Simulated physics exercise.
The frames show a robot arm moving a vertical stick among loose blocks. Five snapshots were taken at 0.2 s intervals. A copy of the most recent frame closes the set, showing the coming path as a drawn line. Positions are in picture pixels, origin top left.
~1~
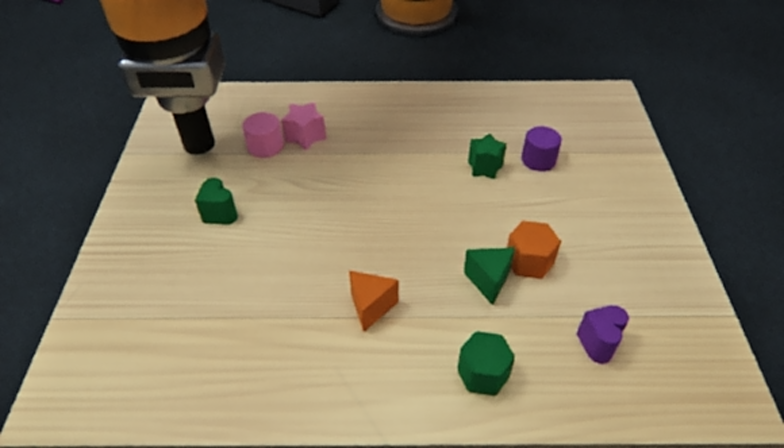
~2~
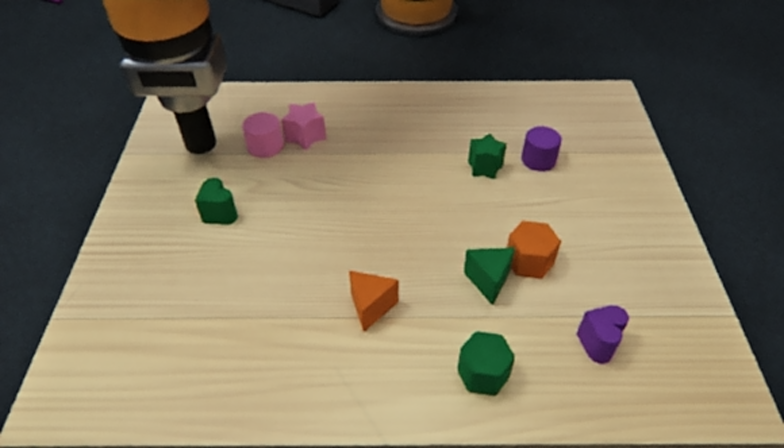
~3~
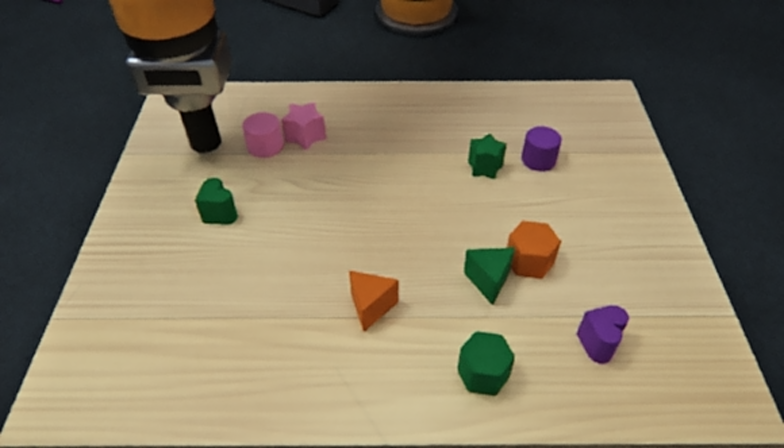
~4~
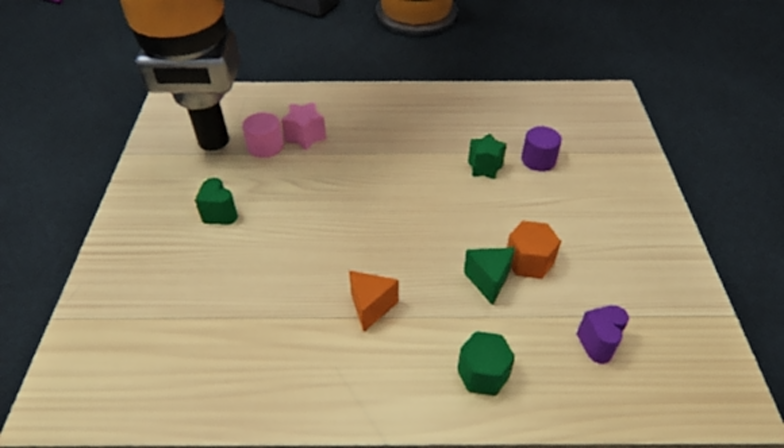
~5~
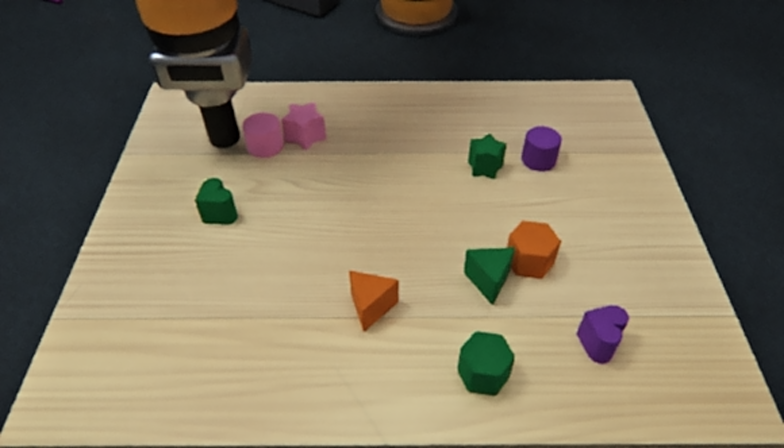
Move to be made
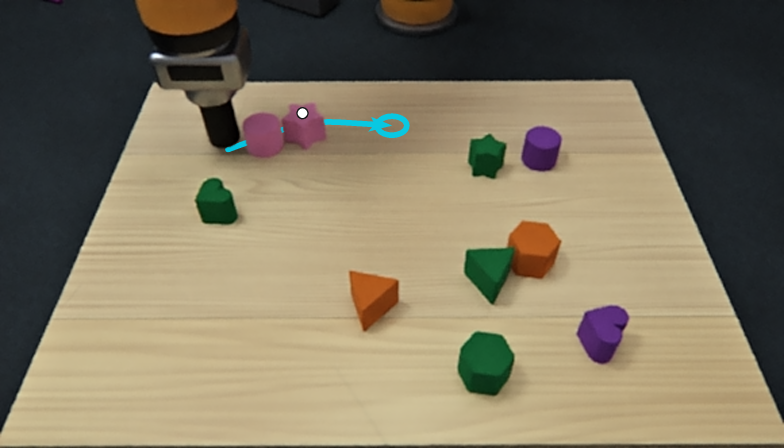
Robot arm with a black stick edging slightly right toward a pink round block and star, other coloured blocks staying still.
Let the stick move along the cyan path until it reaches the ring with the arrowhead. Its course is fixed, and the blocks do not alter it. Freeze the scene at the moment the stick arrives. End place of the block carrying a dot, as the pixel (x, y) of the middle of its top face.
Close to (367, 120).
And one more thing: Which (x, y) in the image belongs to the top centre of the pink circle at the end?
Its top centre is at about (309, 121).
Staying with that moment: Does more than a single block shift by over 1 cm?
Answer: Yes.
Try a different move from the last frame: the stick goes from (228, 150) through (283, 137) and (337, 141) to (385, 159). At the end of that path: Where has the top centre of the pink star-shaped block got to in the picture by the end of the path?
If I read the scene right, the answer is (378, 109).
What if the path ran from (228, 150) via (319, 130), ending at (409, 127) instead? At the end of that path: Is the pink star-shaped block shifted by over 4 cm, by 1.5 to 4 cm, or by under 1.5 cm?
My prediction: Over 4 cm.
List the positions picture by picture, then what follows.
In the first picture, lower end of the stick at (200, 145), tops of blocks, pink circle at (261, 123), pink star-shaped block at (302, 113).
In the second picture, stick at (201, 144), blocks as before.
In the third picture, stick at (206, 143), blocks as before.
In the fourth picture, stick at (214, 141), blocks as before.
In the fifth picture, stick at (225, 138), pink circle at (261, 123), pink star-shaped block at (302, 113).
The drawn path runs from (228, 150) by way of (281, 130) and (336, 122) to (392, 126); the dot is on the pink star-shaped block.
On the path given first. One third of the way, stick at (281, 118); pink circle at (302, 121); pink star-shaped block at (333, 112), turned 35° anticlockwise.
Two thirds of the way, stick at (337, 111); pink circle at (309, 121); pink star-shaped block at (350, 115), turned 25° anticlockwise.
At the end, stick at (392, 114); pink circle at (309, 121); pink star-shaped block at (367, 120), turned 25° clockwise.
